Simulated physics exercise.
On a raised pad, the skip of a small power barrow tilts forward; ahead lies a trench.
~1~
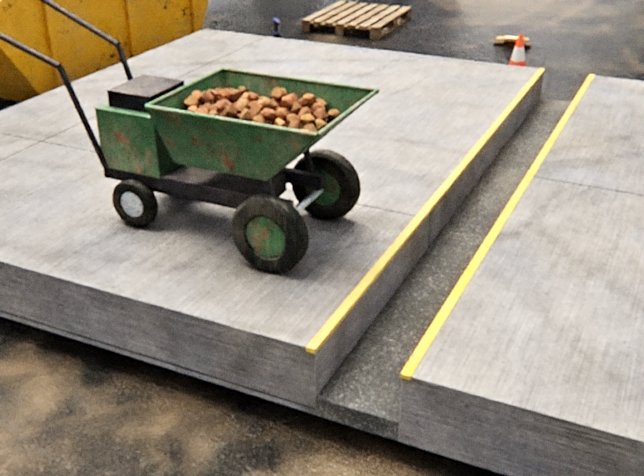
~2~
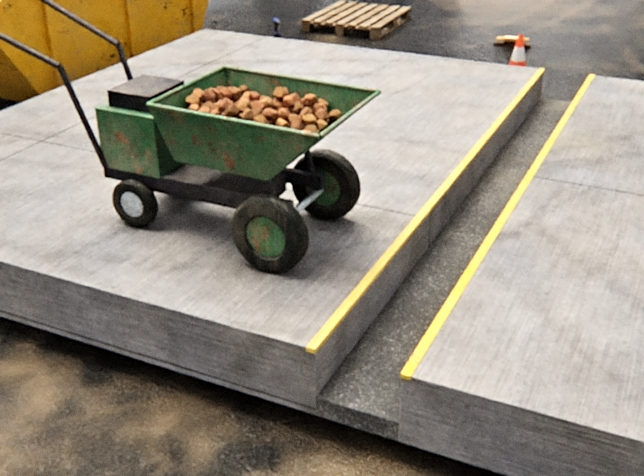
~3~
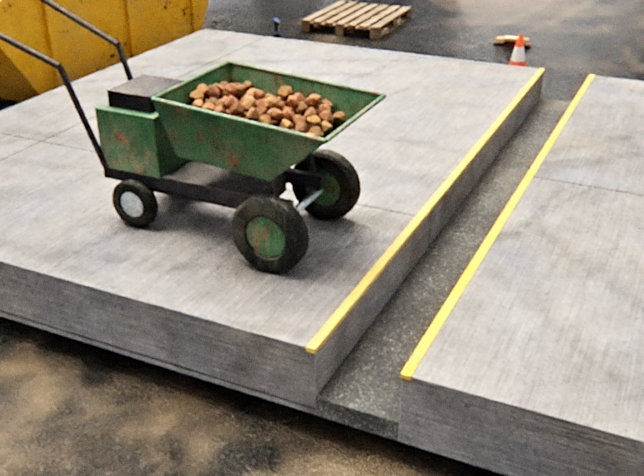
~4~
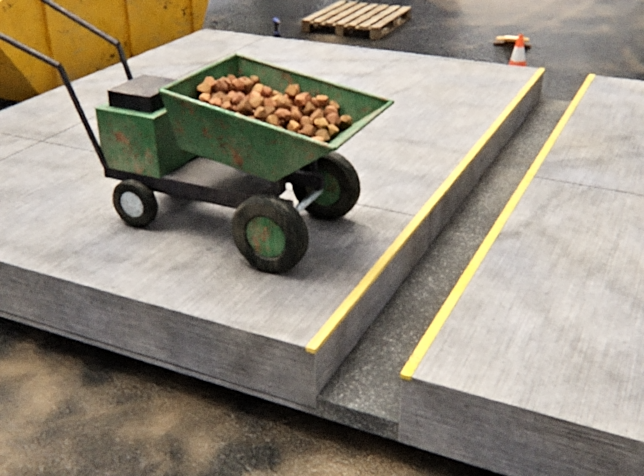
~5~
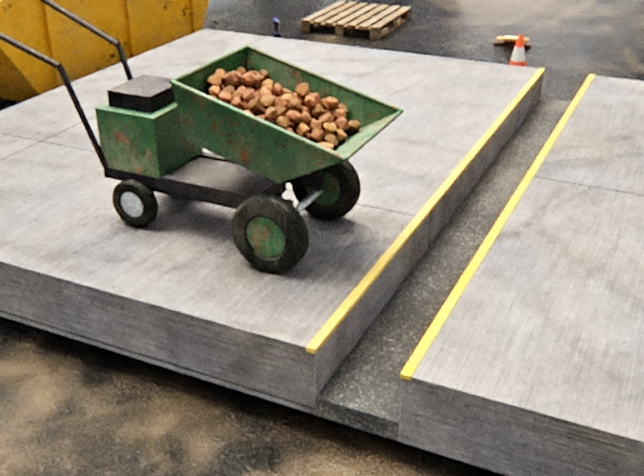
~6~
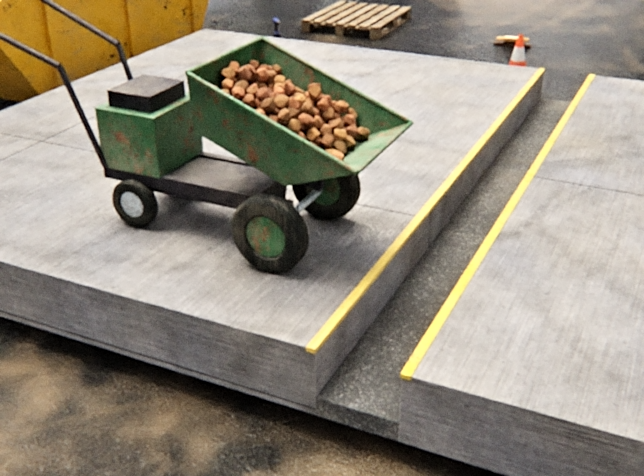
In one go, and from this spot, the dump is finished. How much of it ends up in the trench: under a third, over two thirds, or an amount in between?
Past the two-thirds mark.
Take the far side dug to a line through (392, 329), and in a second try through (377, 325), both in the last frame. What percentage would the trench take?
The first try lands around 30 %, the second around 0 %.
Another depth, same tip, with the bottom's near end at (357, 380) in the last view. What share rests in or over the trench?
Estimated share: Approx. 50 per cent.
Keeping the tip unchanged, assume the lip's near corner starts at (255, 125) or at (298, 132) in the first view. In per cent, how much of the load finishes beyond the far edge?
In turn, around 0 per cent and 0 per cent.
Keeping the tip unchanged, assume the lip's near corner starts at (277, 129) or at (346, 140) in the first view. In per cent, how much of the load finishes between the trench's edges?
Estimates: 80 %, 50 %.
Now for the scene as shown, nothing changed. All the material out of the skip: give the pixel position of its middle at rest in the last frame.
Last view, centre at rest - approx. (429, 299).
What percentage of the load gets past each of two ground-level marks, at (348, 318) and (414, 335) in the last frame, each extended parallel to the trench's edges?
Result, first then second: 100 %, 20 %.
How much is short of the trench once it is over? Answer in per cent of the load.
Around 0 per cent.
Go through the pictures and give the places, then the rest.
In the first frame, lip of the skip at (317, 135), level; top of the load at (246, 117), clay clods; first edge of the trench at (338, 315); far edge at (428, 338), the trench over half as wide as the skip, and about half as deep as wide.
In the second frame, lip of the skip at (320, 137), tipped barely; top of the load at (247, 116).
In the third frame, lip of the skip at (326, 141), tipped barely; top of the load at (232, 103).
In the fourth frame, lip of the skip at (334, 149), tipped a little; top of the load at (240, 99).
In the fifth frame, lip of the skip at (345, 159), tipped clearly; top of the load at (241, 93).
In the sixth frame, lip of the skip at (357, 173), tipped clearly; top of the load at (254, 91); first edge of the trench at (338, 315); far edge at (428, 338).
Soon after the last picture, skip tipped steeply; all in the skip.
A little later, skip tipped right over; about a third in the skip; about two thirds in or heaped over the trench; a small part beyond it.
Later still, skip tipped right over; a small part in the skip; most in or heaped over the trench; a small part beyond it.
At rest, skip tipped right over; a small part in the skip; most in or heaped over the trench; a small part beyond it.
